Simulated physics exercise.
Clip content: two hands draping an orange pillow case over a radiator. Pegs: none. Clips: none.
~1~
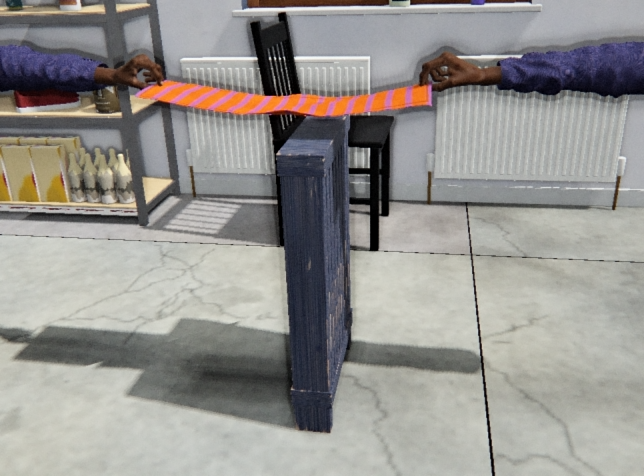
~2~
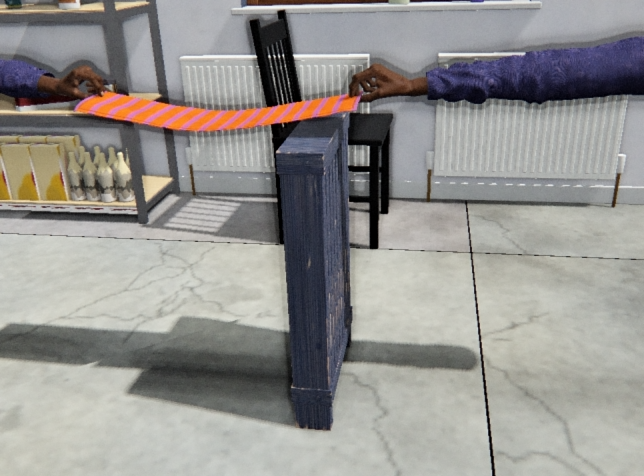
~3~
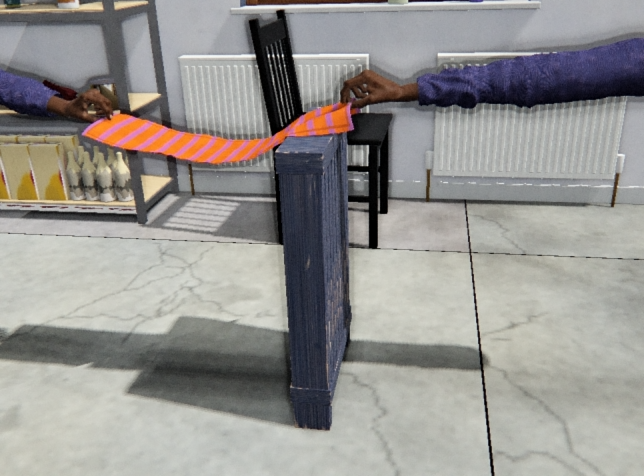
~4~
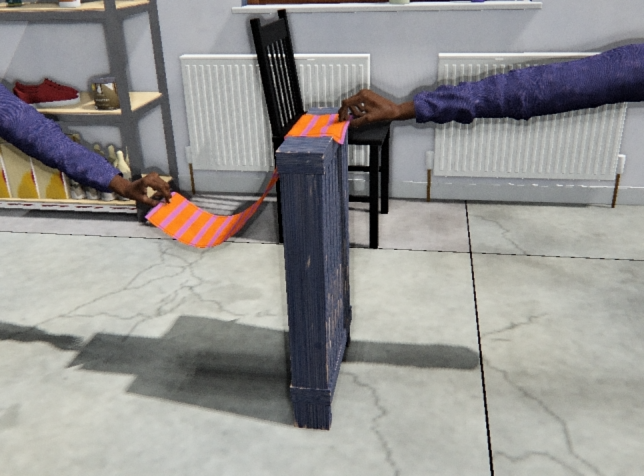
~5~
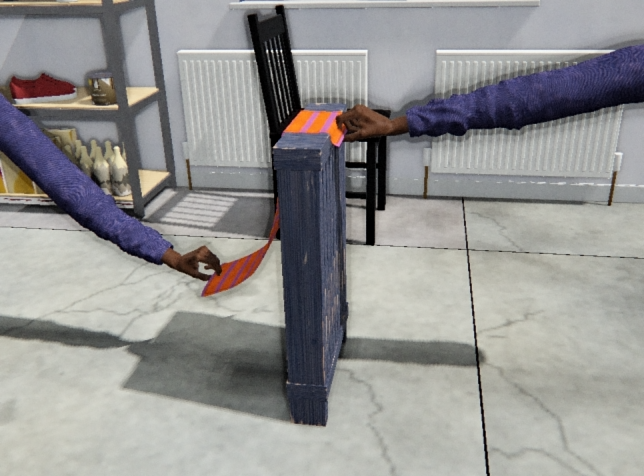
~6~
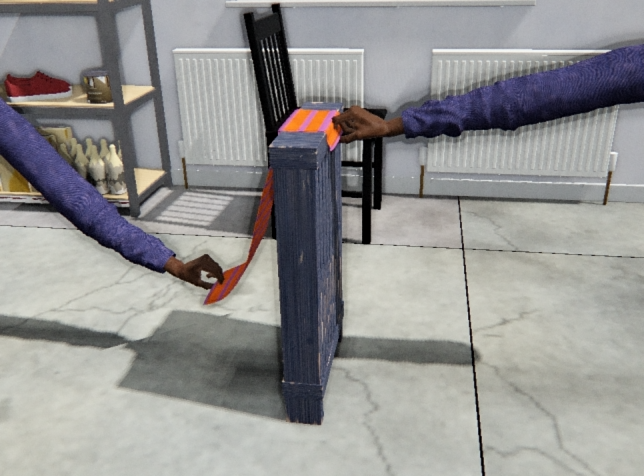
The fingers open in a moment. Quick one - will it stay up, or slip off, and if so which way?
It'll slip off to the left.
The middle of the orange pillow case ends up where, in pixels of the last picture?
You'll find it around (278, 371) in the last picture.
Then, 0.22 s past the final frame, pillow case sliding left.
Then, 0.42 s past the final frame, pillow case clear of the top and falling near (274, 326).
Then, 0.62 s past the final frame, pillow case in a heap on the floor near (277, 370).
When it is over, pillow case in a heap on the floor near (278, 372). The orange pillow case slips off to the left.
